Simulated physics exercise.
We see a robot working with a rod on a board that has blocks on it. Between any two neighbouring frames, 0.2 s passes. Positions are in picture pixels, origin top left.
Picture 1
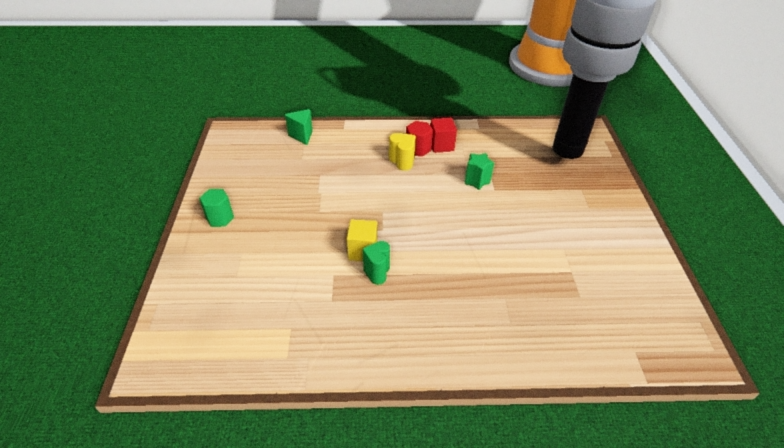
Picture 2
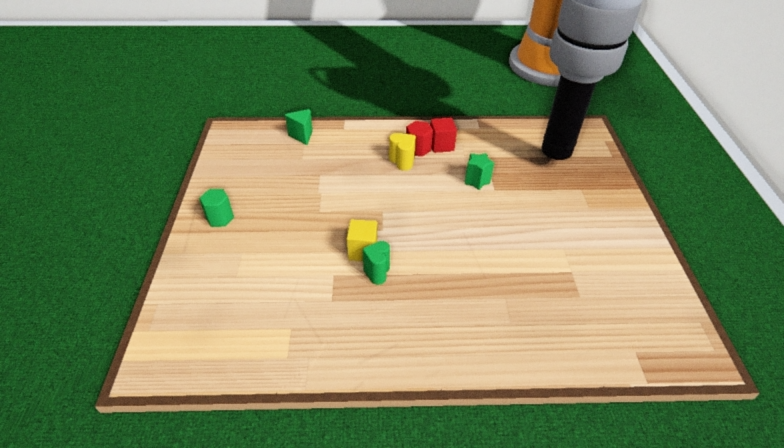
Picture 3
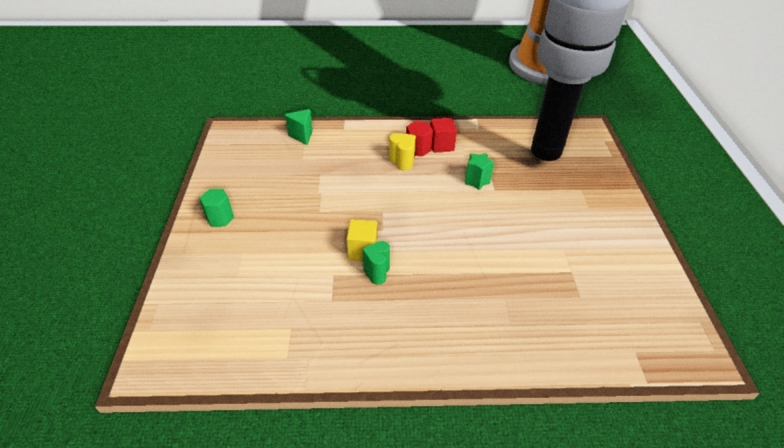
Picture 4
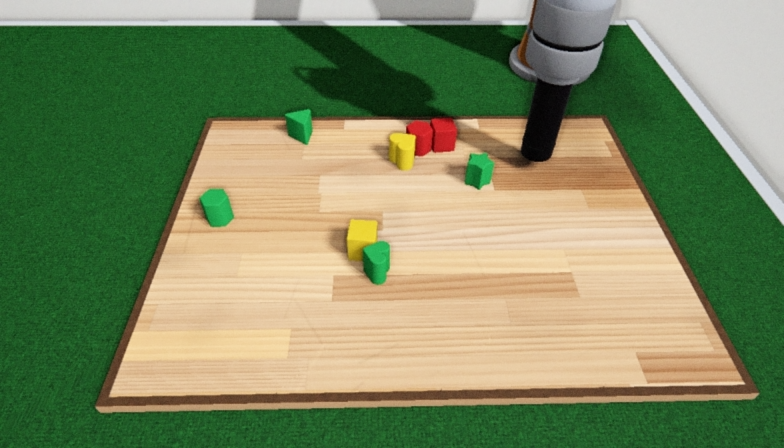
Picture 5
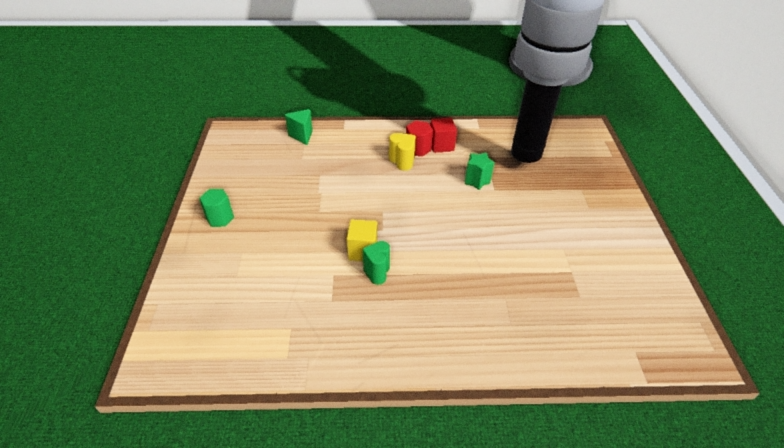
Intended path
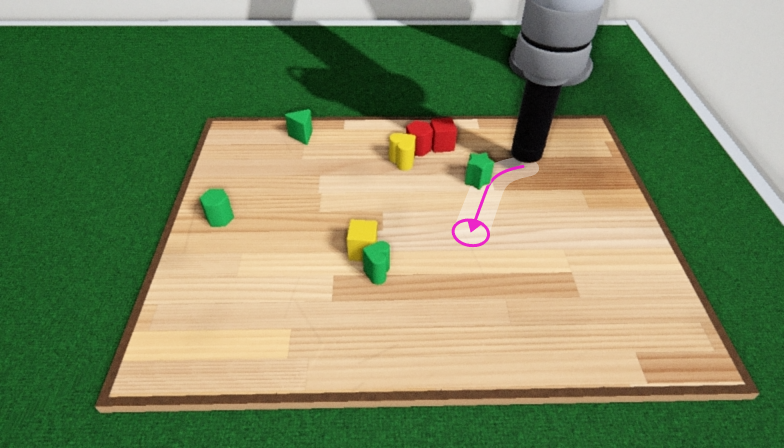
On a wooden board laid over a green surface, a robot arm slid its black rod a short way left along the far right side, while the red, yellow and green blocks stayed still.
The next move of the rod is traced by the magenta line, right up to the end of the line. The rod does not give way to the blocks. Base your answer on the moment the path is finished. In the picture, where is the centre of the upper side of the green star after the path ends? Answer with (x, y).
It ends at (459, 172).
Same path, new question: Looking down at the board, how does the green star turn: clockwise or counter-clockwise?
Viewed from overhead, the green star winds up turned clockwise.
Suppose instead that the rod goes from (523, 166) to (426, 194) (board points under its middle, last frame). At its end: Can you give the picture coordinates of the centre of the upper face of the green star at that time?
Around pixel (403, 181).
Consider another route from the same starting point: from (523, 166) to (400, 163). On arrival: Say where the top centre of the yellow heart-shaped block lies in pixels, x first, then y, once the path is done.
For the centre of its top, I'd go with (374, 138).
The drawn path runs from (523, 166) over (493, 179) and (481, 204) to (471, 233).
The first path, step by step. One third of the way, rod at (496, 167); green star at (473, 163).
Two thirds of the way, rod at (484, 192); green star at (459, 172), turned 50° clockwise.
At the end, rod at (473, 220); red square piece not moved; green star at (459, 172), turned 50° clockwise.
